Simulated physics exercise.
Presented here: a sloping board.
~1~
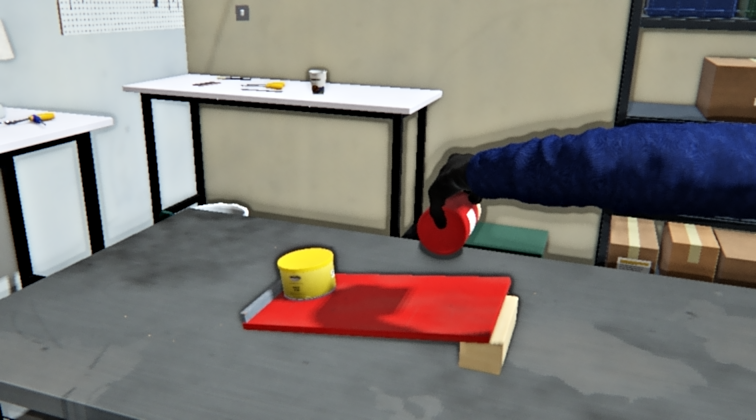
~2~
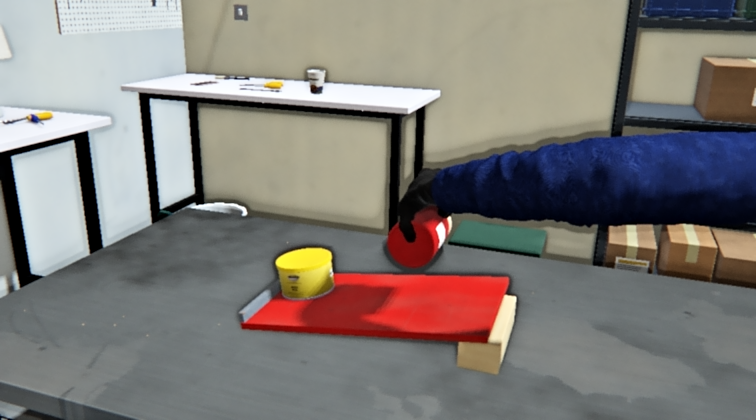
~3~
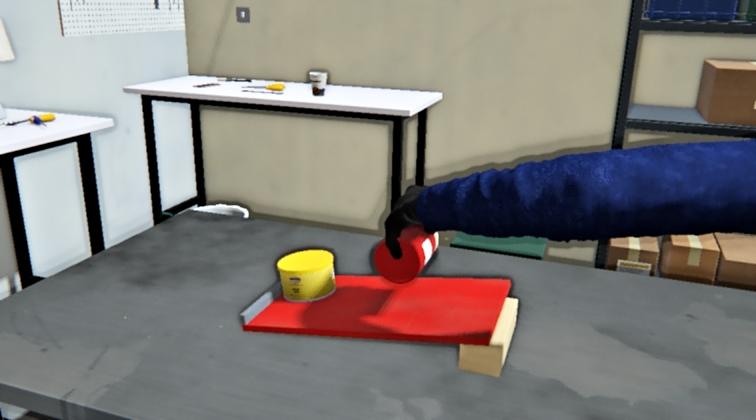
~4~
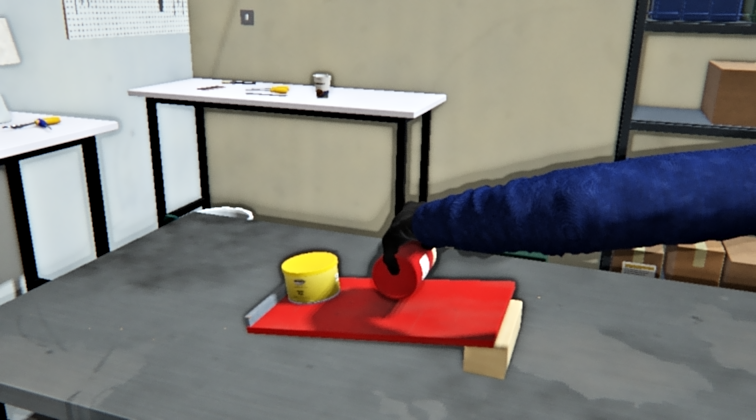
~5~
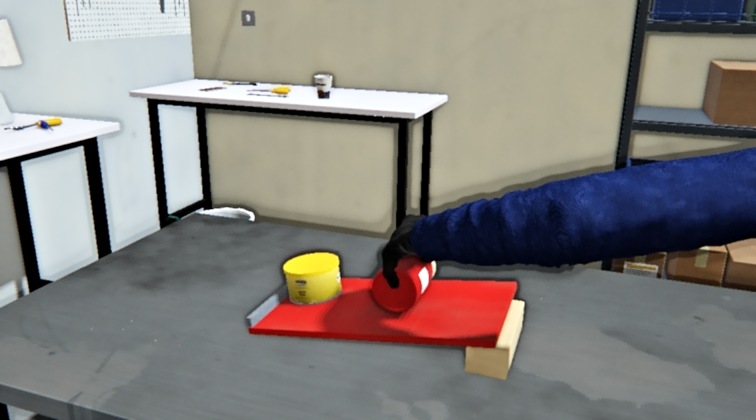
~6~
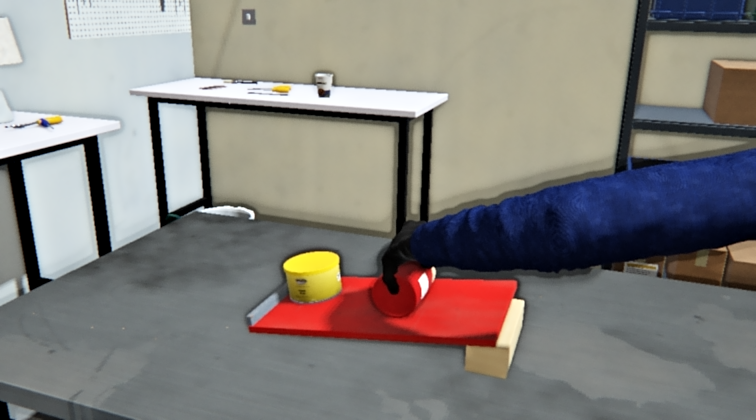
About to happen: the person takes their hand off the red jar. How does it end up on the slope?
Moving downslope.
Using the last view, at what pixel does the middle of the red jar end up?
It ends up near (347, 282).
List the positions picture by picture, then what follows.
In the first frame, still above its spot; red jar (450, 220); yellow tub (308, 274).
In the second frame, still above its spot; red jar (421, 233); yellow tub (306, 274).
In the third frame, still above its spot; red jar (408, 249); yellow tub (308, 276).
In the fourth frame, still above its spot; red jar (405, 264); yellow tub (312, 278).
In the fifth frame, still above its spot; red jar (405, 277); yellow tub (314, 279).
In the sixth frame, in place under the hand; red jar (405, 283); yellow tub (314, 278).
Then, 0.40 s past the last view, red jar displaced a little near (385, 282).
Then, 0.50 s past the last view, red jar displaced about its own width near (371, 282).
Then, 0.60 s past the last view, red jar displaced about its own width near (352, 282).
Finally, moved from the start, red jar; yellow tub still in place. Final places as the last picture's camera would see them, red jar near (347, 282). The red jar goes downhill.
